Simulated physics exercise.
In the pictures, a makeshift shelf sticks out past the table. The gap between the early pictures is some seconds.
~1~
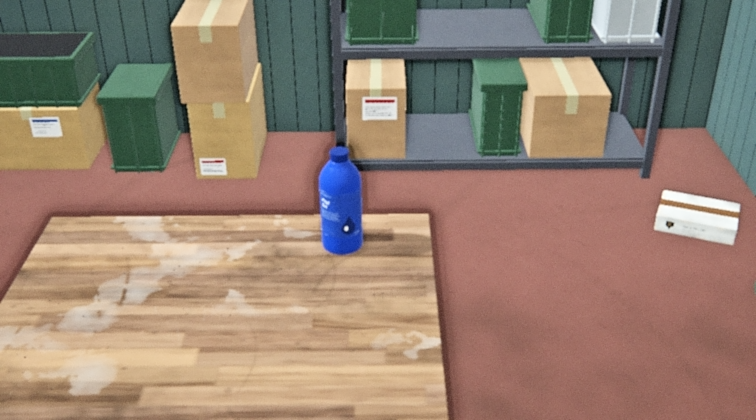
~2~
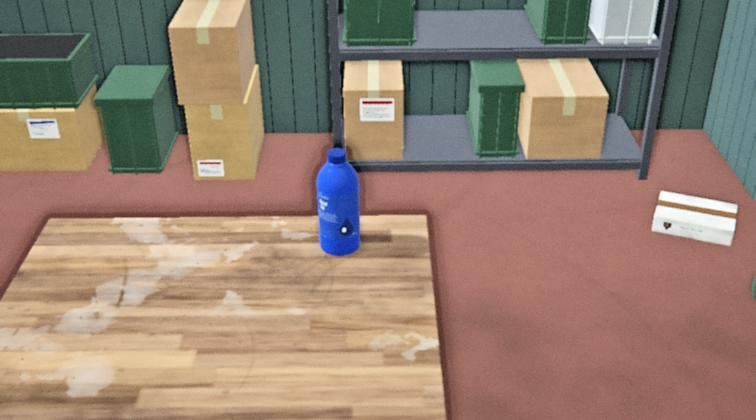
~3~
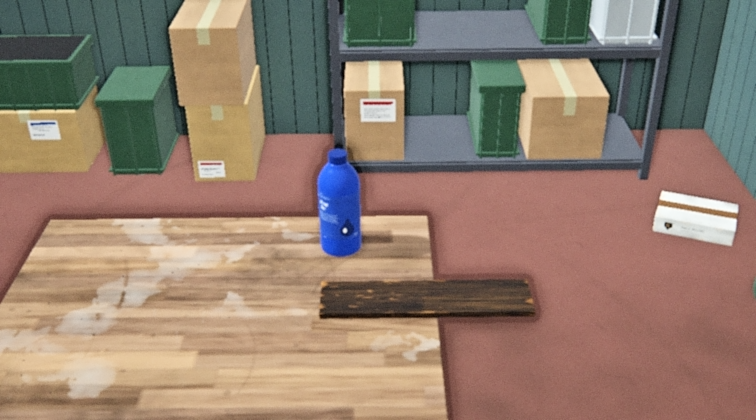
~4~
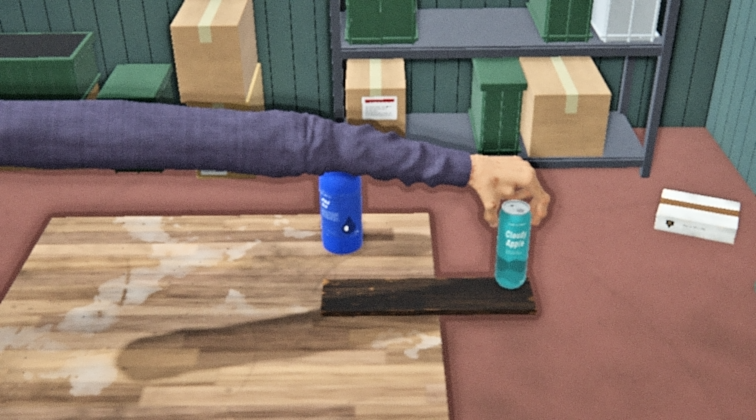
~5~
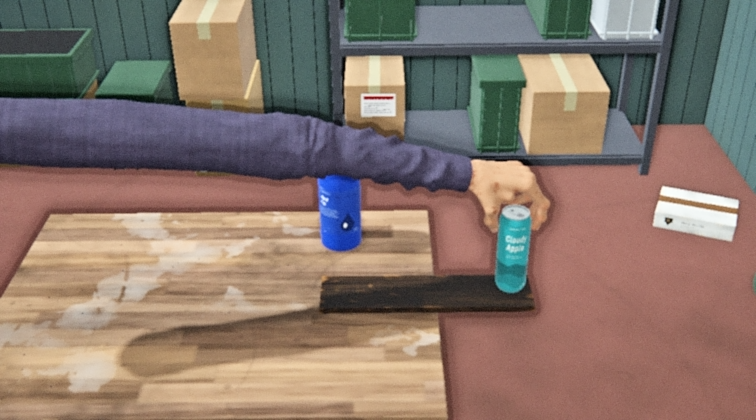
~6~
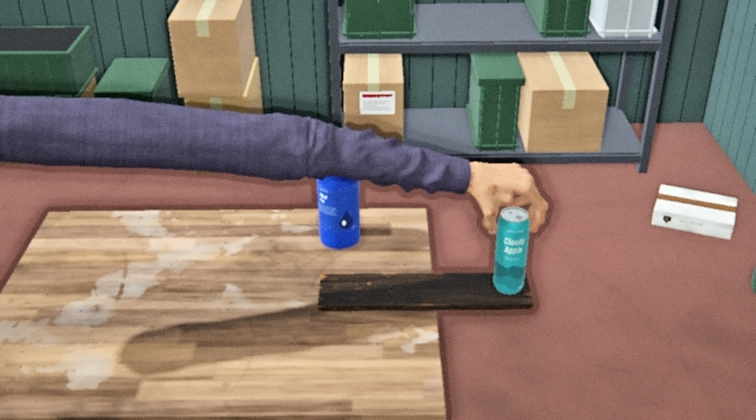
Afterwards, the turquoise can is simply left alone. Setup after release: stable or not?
My guess is it will tumble off.
Then, 0.50 s past the last view, turquoise can now down on the floor or falling; black plank rocked 55° from its first pose.
Then, 0.70 s past the last view, black plank now down on the floor or falling.
Then, 0.80 s past the last view, things are still on the move.
Then, 1.00 s past the last view, as before.
Finally, down on the floor or falling, turquoise can and black plank; blue bottle still in place. The plank goes over.
